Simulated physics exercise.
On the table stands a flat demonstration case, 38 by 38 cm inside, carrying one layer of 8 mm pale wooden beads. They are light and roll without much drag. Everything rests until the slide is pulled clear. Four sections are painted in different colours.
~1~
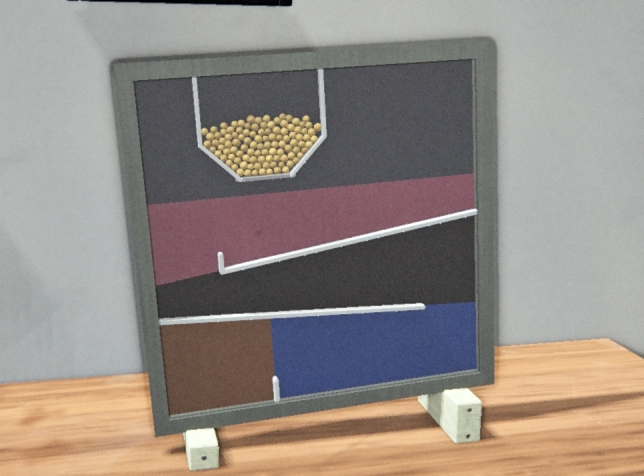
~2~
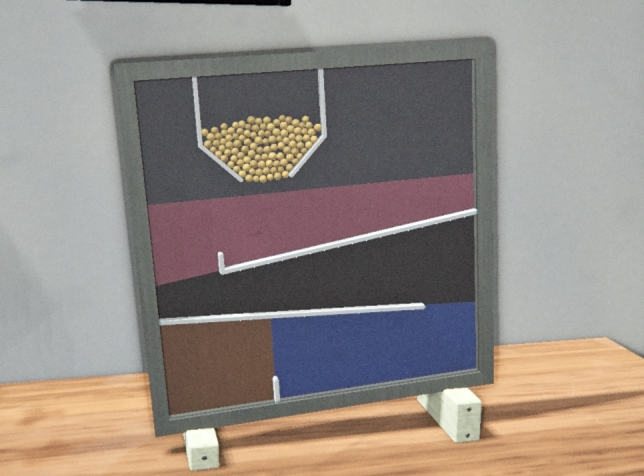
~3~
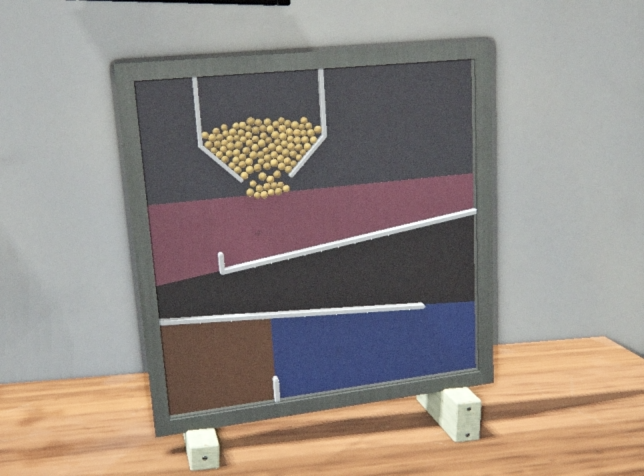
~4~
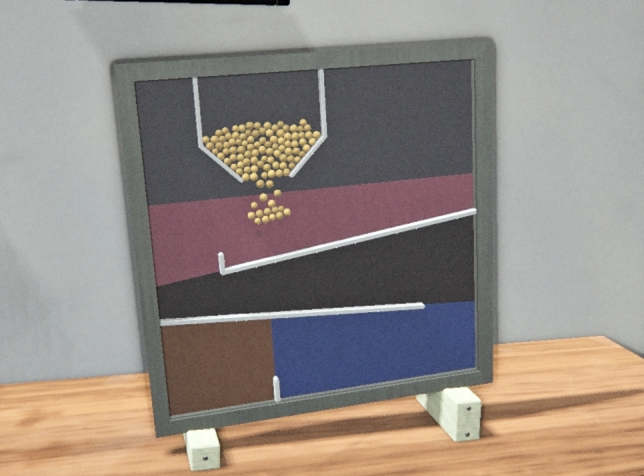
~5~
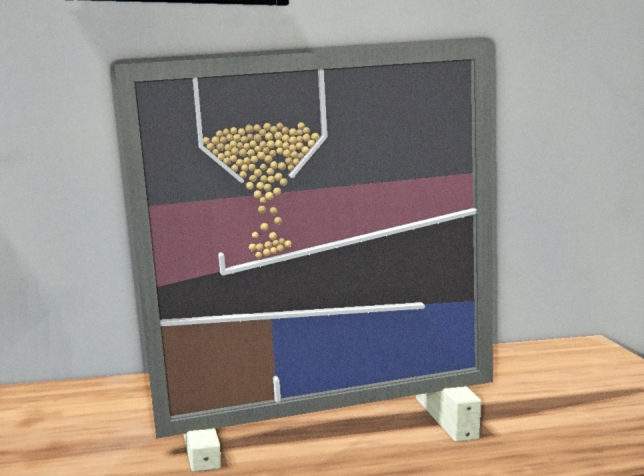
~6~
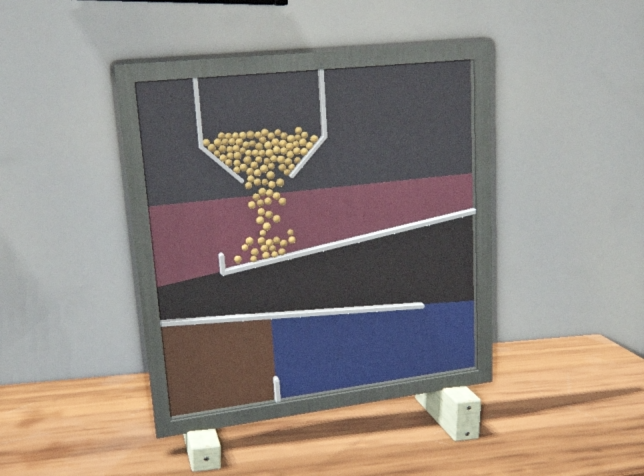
On a wooden table, a framed panel held a funnel full of small golden beads; its bottom opened, and beads poured through the gap, landing and scattering on the sloping white ledge below.
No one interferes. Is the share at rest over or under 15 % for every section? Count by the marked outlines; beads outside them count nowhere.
Pink section over, blue section under, black section over, brown section under 15 %.
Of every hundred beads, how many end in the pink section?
About 75 per cent.
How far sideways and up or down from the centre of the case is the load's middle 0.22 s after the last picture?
Some 7 cm left and 1 cm above.
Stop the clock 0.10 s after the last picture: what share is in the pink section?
Roughly 55 per cent.
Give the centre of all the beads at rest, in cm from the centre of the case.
About 6 cm left and 2 cm below.
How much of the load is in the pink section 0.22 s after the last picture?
Roughly 85 per cent.
Then, 0.10 s after the last picture, the beads' middle is 7 cm left of and 4 cm above the centre; pink 55 %.
Then, 0.22 s after the last picture, the beads' middle is 7 cm left of and 1 cm above the centre; pink 85 %, black 5 %.
Then, 0.45 s after the last picture, the beads' middle is 7 cm left of and 1 cm below the centre; pink 80 %, black 20 %.
At rest 1.4 s after the last picture, pink 75 %, blue 0 %, black 25 %, brown 0 %.
